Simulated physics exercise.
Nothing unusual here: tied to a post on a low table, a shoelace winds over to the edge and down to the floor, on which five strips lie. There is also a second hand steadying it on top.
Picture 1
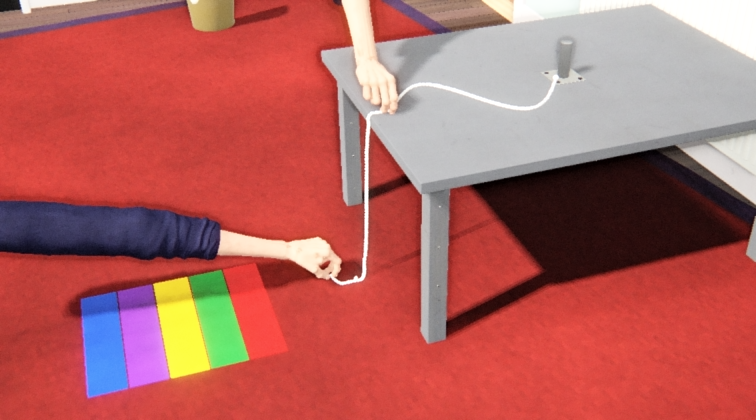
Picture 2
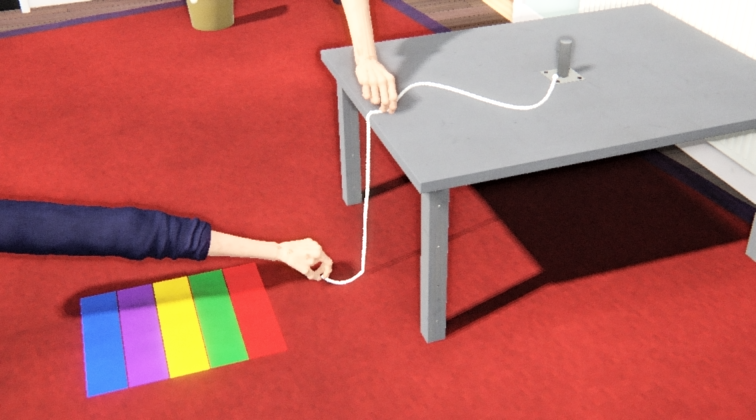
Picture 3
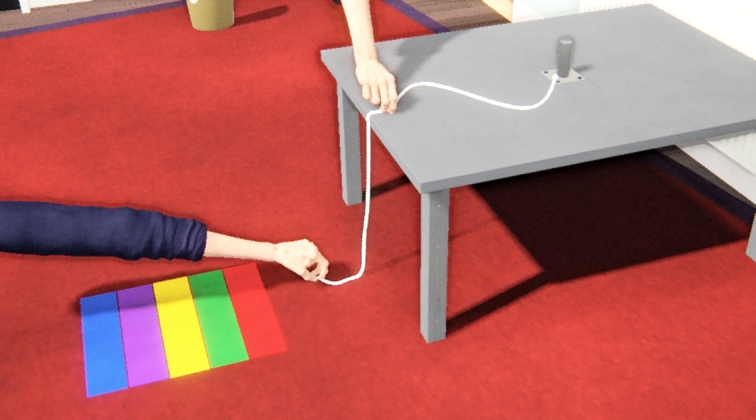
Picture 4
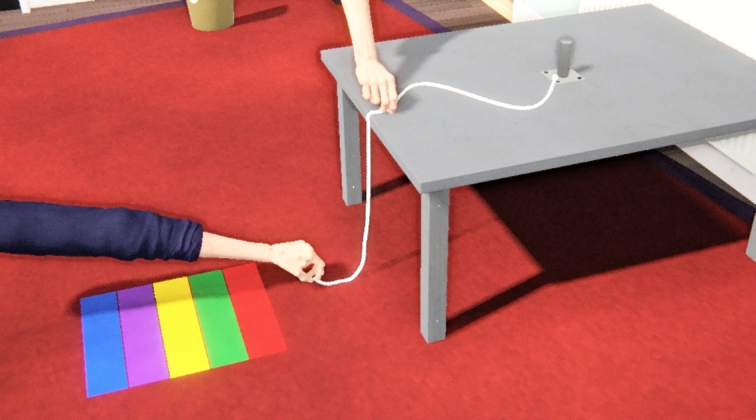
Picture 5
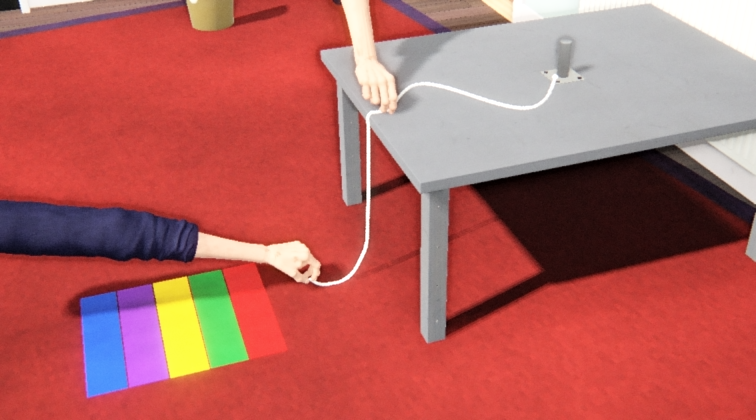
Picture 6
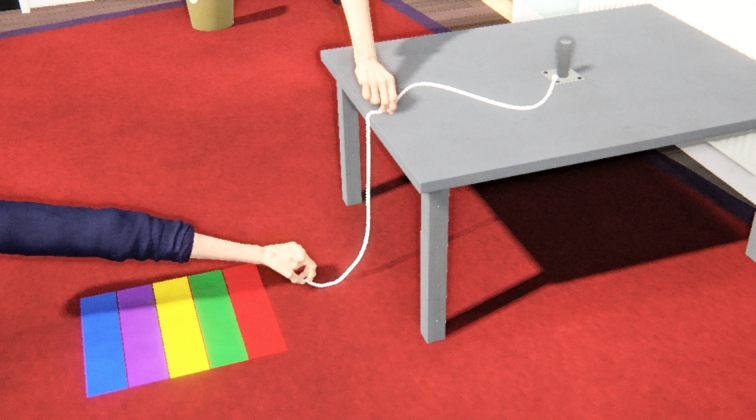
A white cord, tied to a post on a gray table and draped over the edge, has its low end drawn slowly left by a hand in a dark blue sleeve. The end shifts only slightly, nearing the red strip of five colored strips, while another hand stays at the table's edge.
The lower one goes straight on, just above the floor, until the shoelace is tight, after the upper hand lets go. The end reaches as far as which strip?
As far as the blue strip.
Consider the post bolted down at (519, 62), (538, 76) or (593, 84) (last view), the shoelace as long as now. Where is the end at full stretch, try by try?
Try by try: (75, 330), (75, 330) and (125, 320).
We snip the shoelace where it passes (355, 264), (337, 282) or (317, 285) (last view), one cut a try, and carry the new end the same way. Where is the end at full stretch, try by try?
The three cuts give roughly (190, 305), (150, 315) and (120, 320) respectively.
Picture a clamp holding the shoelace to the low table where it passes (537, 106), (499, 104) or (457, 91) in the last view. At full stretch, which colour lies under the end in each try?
First try purple, second purple, third yellow.
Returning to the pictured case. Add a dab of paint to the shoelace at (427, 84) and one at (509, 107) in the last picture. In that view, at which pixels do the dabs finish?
The first moves to (375, 112), the second to (464, 94).
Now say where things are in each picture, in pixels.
End (331, 275); red (263, 337); green (225, 346); yellow (187, 355); purple (147, 364); blue (106, 373), in the first frame.
End (322, 276); shoelace through (550, 93) (492, 102) (418, 84) (377, 112) (368, 187) (364, 252), in the second frame.
End (318, 277), in the third frame.
End (314, 278); shoelace through (550, 93) (492, 102) (418, 84) (377, 112) (369, 186) (364, 253), in the fourth frame.
End (310, 279), in the fifth frame.
End (306, 280); shoelace through (549, 93) (492, 102) (418, 85) (377, 112) (368, 187) (361, 254), in the sixth frame.
Soon after, end near (163, 311); over yellow.
After that, end near (123, 319); over purple.
At the stop, end near (101, 324); over blue. It halts on the blue strip.
